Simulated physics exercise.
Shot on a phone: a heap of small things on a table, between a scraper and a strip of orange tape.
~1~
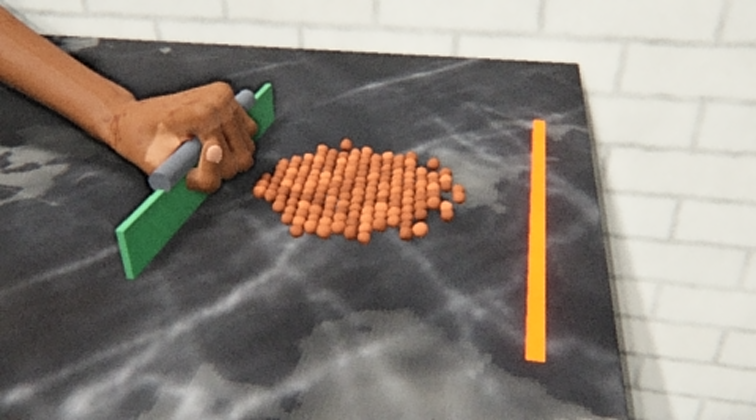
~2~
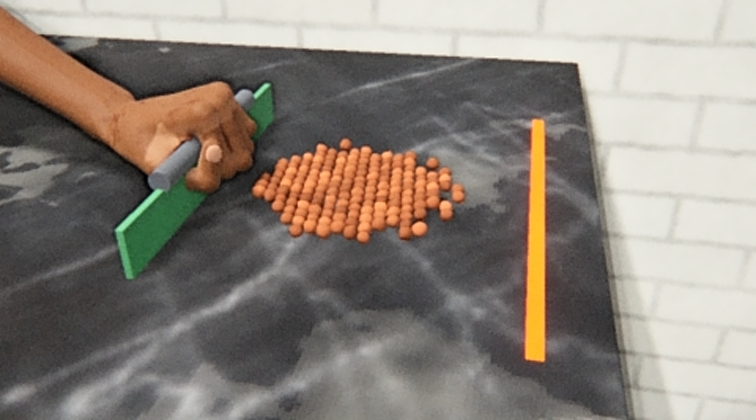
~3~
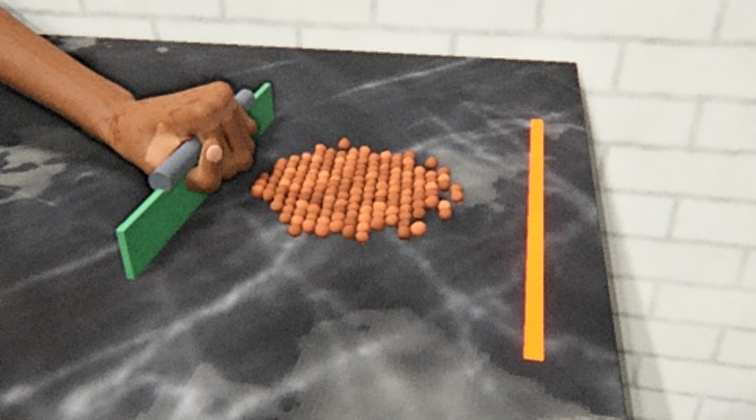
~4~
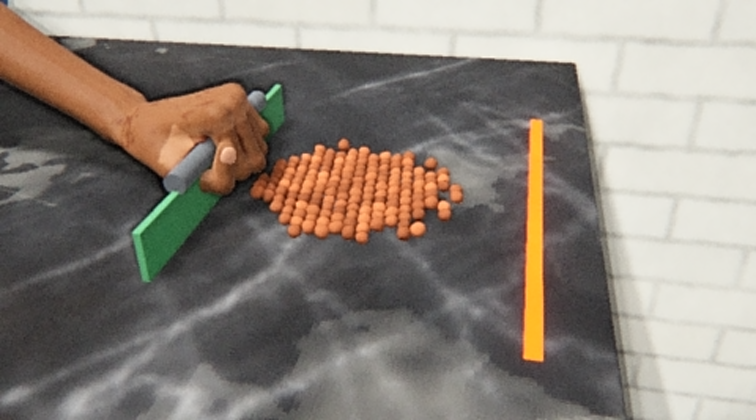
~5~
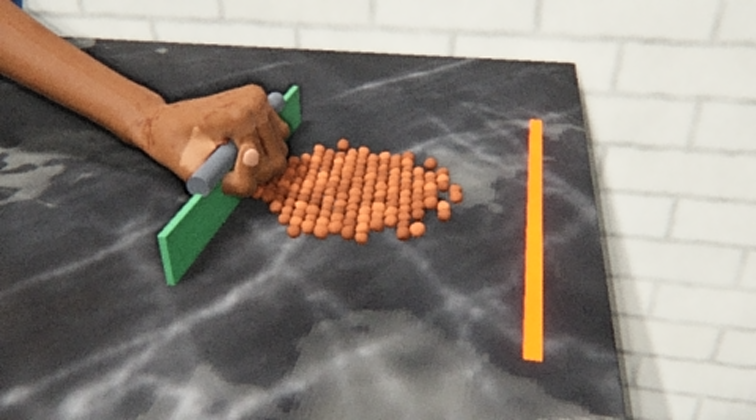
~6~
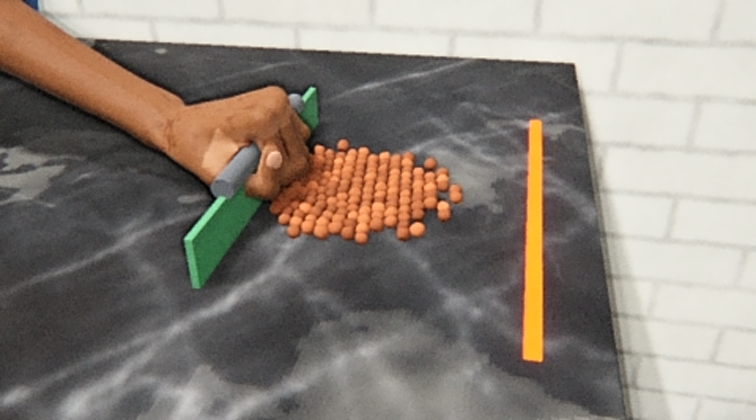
On a dark, marbled tabletop against a white brick wall, seen from above at a slight tilt, a loose heap of small reddish-brown clay pellets lies near the middle. A hand at the left grips the grey handle of a green scraper, and an orange strip of tape runs near the right edge. The scraper rests at first, then slides slowly right, nudging the heap's left side.
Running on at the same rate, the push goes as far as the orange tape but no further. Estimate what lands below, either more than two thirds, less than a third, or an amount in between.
What lands below is between a third and two thirds.
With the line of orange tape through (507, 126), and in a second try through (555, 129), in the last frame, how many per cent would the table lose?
First stop: 20 per cent; second stop: 70 per cent.
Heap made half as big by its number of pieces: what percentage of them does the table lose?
I'd put it at around 20 per cent.
Just after the last frame, scraper still moving, near (405, 158); heap all on the table, its front near (523, 216).
A moment on, scraper stopped at the orange tape; heap roughly a third over the edge.
Further on, scraper stopped at the orange tape; heap roughly half over the edge.
When it is over, scraper stopped at the orange tape; heap roughly half over the edge.
